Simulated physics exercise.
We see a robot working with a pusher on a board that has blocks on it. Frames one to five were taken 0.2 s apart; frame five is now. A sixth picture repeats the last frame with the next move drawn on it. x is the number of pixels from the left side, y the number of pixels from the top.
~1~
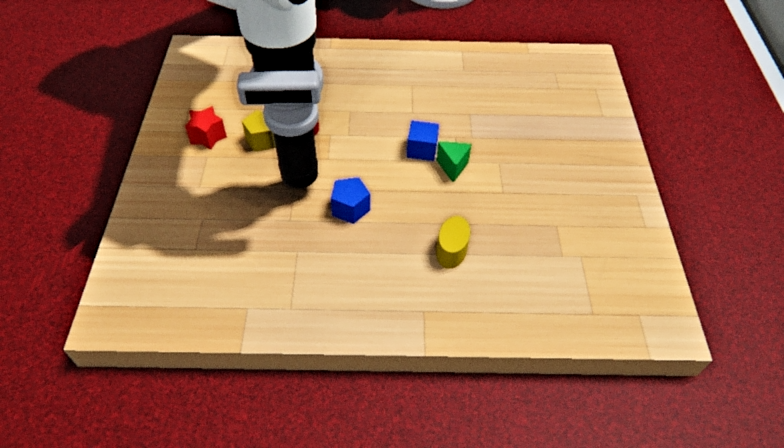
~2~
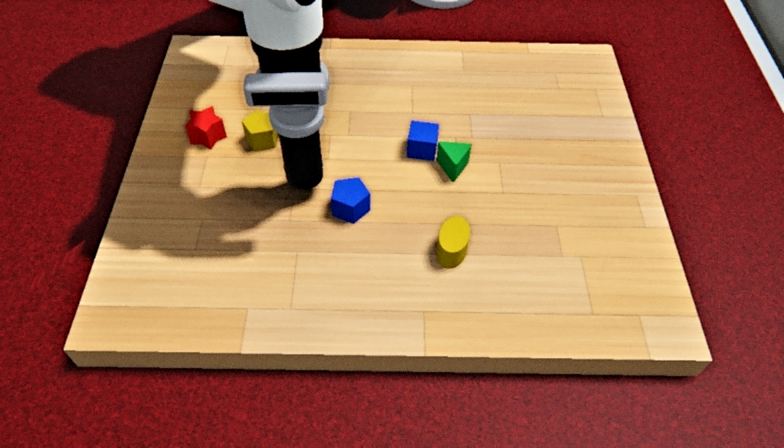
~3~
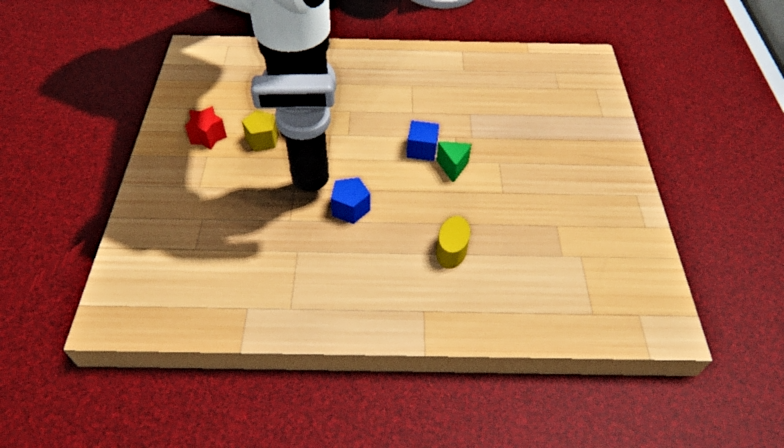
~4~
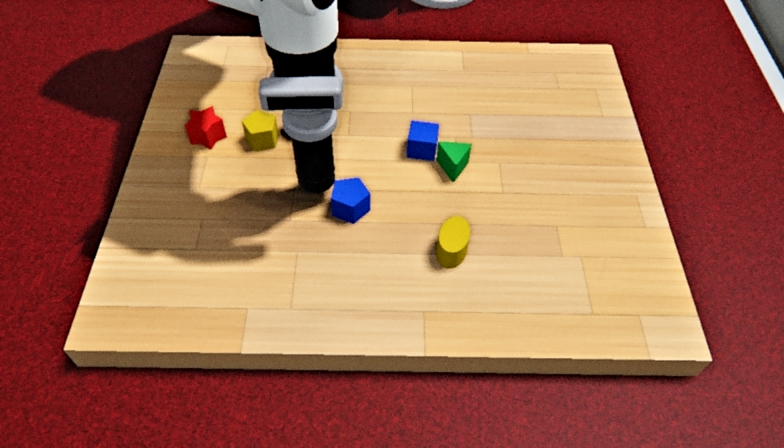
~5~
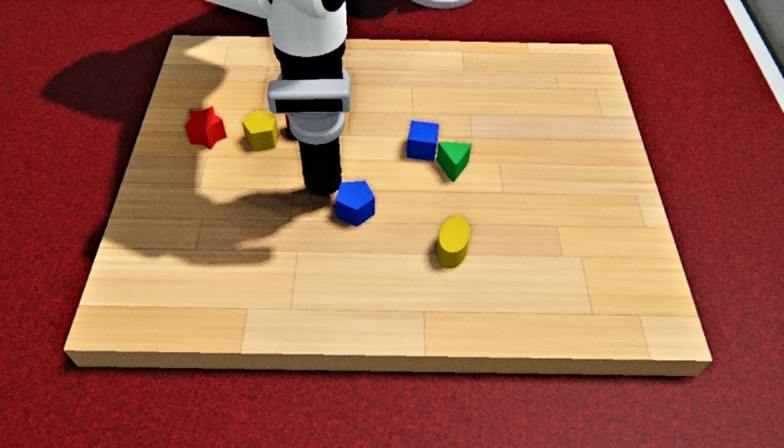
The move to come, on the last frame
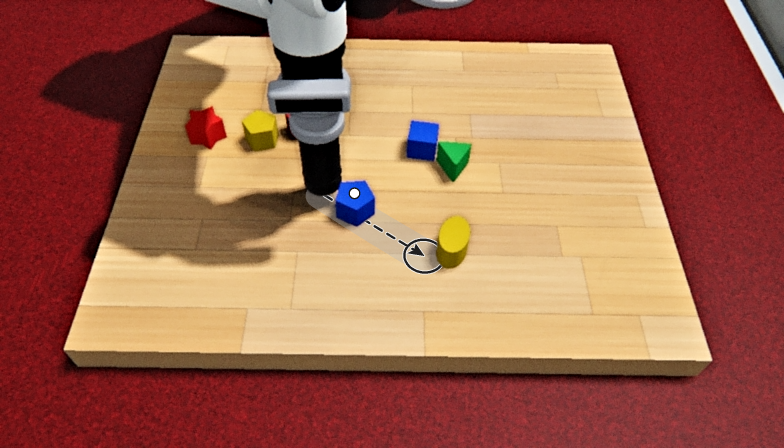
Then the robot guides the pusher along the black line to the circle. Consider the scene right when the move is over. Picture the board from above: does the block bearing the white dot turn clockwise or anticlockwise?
Rotation: Clockwise.
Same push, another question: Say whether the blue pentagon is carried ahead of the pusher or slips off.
Pushed ahead.
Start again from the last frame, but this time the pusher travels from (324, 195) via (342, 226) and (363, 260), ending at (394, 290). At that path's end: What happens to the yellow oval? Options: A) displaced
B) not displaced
Letter B.
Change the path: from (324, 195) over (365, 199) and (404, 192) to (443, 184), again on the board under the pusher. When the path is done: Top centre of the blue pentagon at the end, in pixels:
Its top centre is at about (386, 207).
The line goes from (324, 195) to (424, 256); the dot is on the blue pentagon.
The first path, step by step. One third of the way, pusher (356, 203); blue pentagon (385, 217), turned 20° clockwise.
Two thirds of the way, pusher (390, 223); blue pentagon (415, 242), turned 40° clockwise.
At the end, pusher (425, 244); blue pentagon (446, 268), turned 60° clockwise; yellow oval (461, 235), turned 20° anticlockwise.
